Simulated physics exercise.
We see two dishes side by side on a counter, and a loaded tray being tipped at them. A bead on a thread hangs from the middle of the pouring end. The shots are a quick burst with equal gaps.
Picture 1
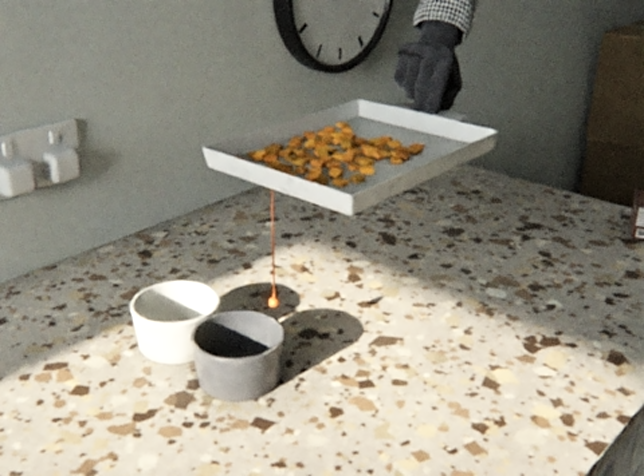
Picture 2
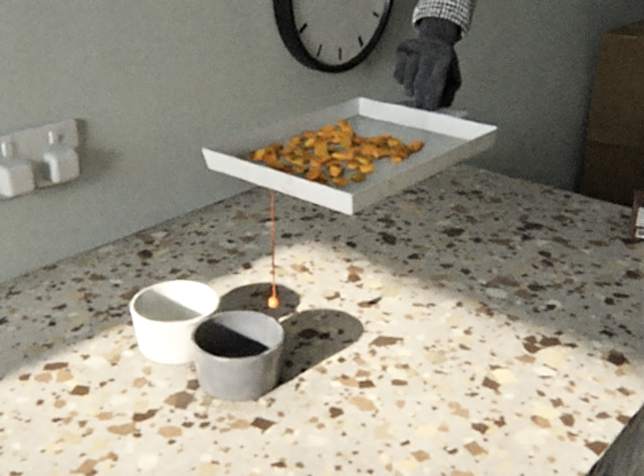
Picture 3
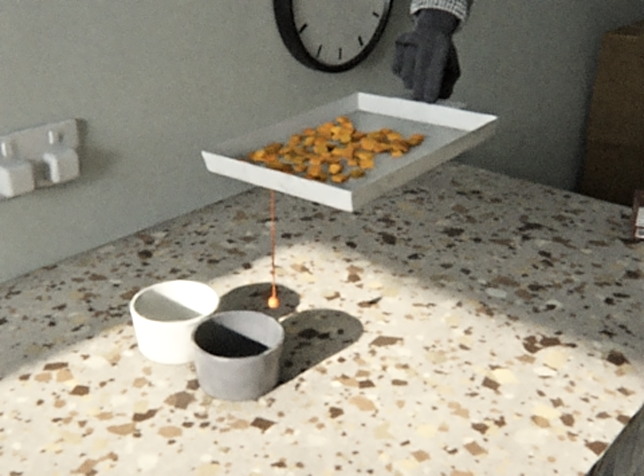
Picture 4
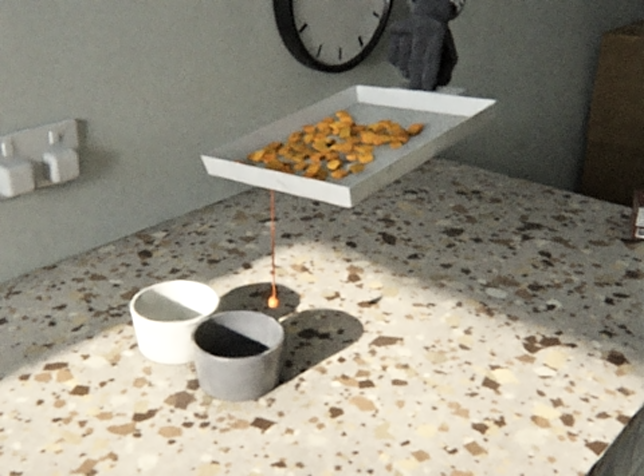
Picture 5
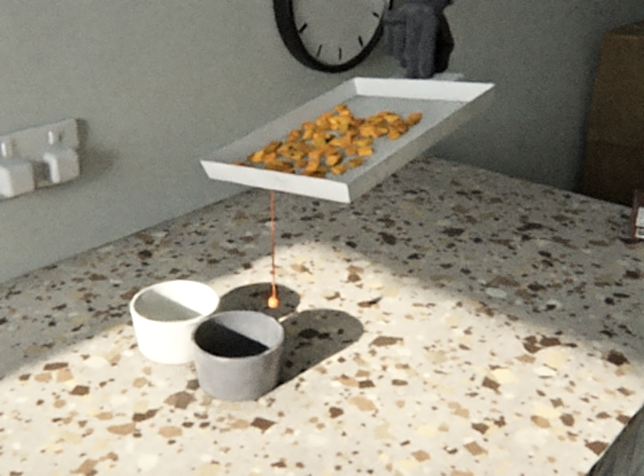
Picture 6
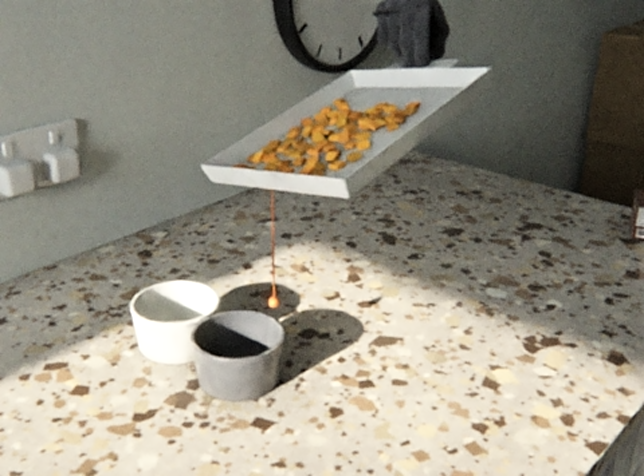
At first, a dark-gloved hand holds a white tray of small orange pieces roughly level above a white dish and a grey dish, a bead hanging from its near edge. The hand then lifts the far end steadily, and the near edge gradually tilts lower at its left corner, the pieces staying bunched.
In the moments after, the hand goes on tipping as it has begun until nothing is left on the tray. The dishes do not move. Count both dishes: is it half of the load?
Together they catch only the smaller part.
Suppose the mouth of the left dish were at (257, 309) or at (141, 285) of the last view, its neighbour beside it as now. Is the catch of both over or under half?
At the first place under half, at the second less than half.
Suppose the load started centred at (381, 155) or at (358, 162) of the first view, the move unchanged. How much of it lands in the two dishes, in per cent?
The first gives 10 %, the second 10 %.
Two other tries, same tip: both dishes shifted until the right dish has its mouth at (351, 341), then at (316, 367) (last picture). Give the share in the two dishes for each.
Near 0 % and 0 %.
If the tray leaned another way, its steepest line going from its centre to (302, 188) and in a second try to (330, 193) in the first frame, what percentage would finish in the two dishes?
About 50 and 20 per cent.
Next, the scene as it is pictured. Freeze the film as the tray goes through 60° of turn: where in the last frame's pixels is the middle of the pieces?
Near (264, 149).
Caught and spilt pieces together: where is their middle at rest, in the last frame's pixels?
Close to (230, 324).
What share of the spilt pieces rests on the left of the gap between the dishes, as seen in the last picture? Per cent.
Some 10 per cent.
Soon, tray tipped steeply; all on the tray.
A while on, tray tipped right over; most on the tray; a small part in the left dish; a small part outside both; a stray few in the air.
Towards the end, tray tipped past a quarter turn; a small part in the left dish; most outside both.
Finally, tray tipped past a quarter turn; none in the right dish; a small part in the left dish; most outside both.
